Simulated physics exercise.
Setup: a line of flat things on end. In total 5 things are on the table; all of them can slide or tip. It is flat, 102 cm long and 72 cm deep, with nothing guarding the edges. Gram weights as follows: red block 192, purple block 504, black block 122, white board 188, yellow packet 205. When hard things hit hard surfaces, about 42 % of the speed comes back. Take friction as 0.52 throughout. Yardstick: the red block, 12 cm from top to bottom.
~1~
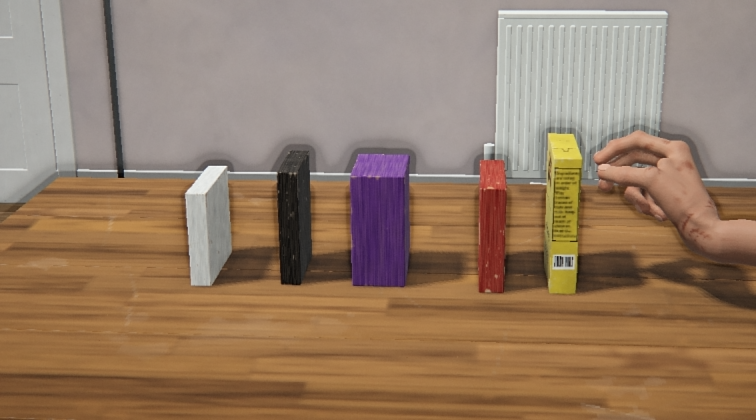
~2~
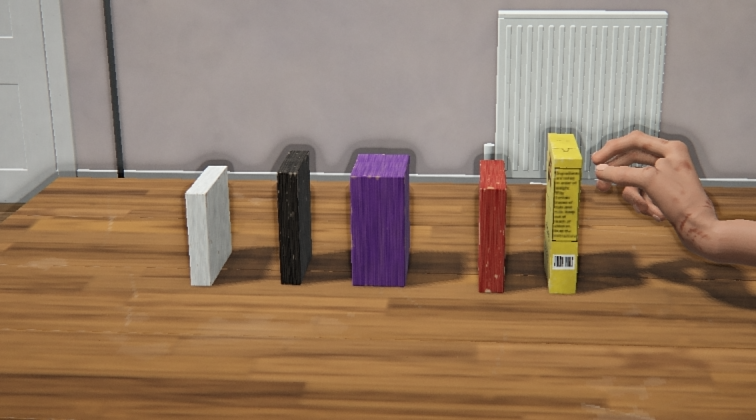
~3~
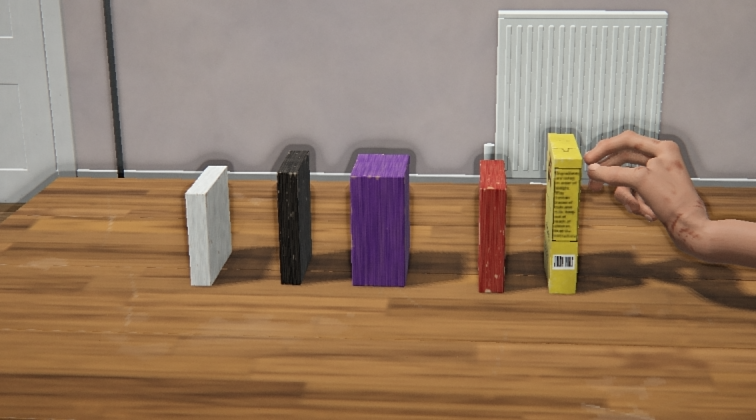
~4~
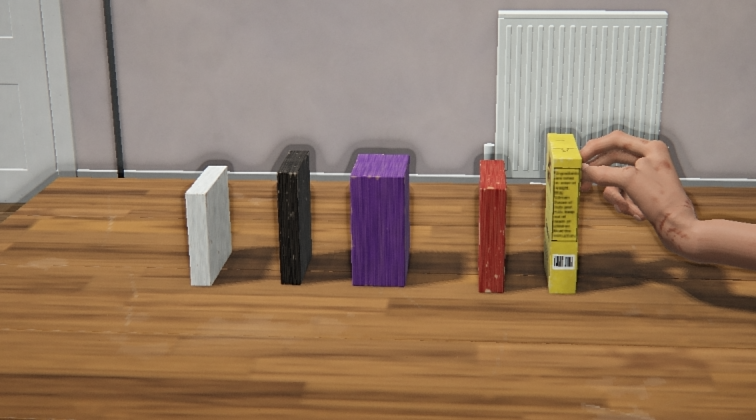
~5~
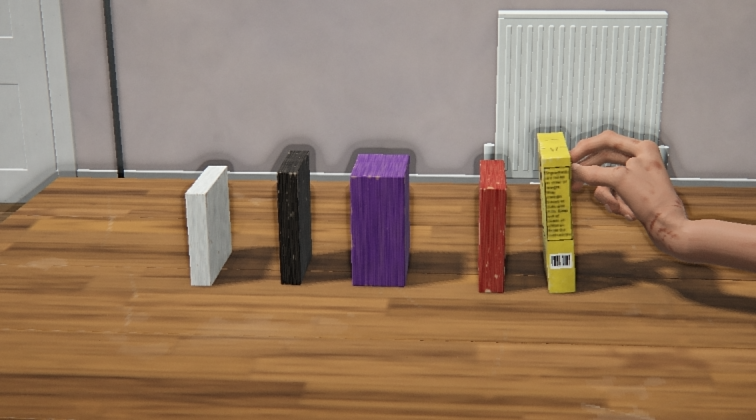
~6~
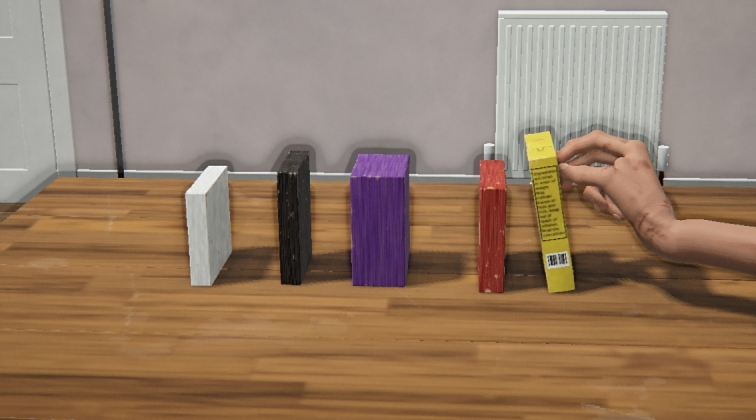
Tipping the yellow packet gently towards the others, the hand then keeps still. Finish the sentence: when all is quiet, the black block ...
... is still on its feet.
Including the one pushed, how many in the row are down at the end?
That adds up to 2.
Then, 0.50 s after the last picture, yellow packet 40° over; red block leaning 26°.
Then, 0.80 s after the last picture, yellow packet 63° over; red block leaning 60°; purple block leaning 12°.
Then, 1.70 s after the last picture, yellow packet 90° over; red block on its side.
At rest, tipped over on the table, red block; the other 2 in place, give or take 5 cm. Seen from the same camera at the end, black block near (295, 217).
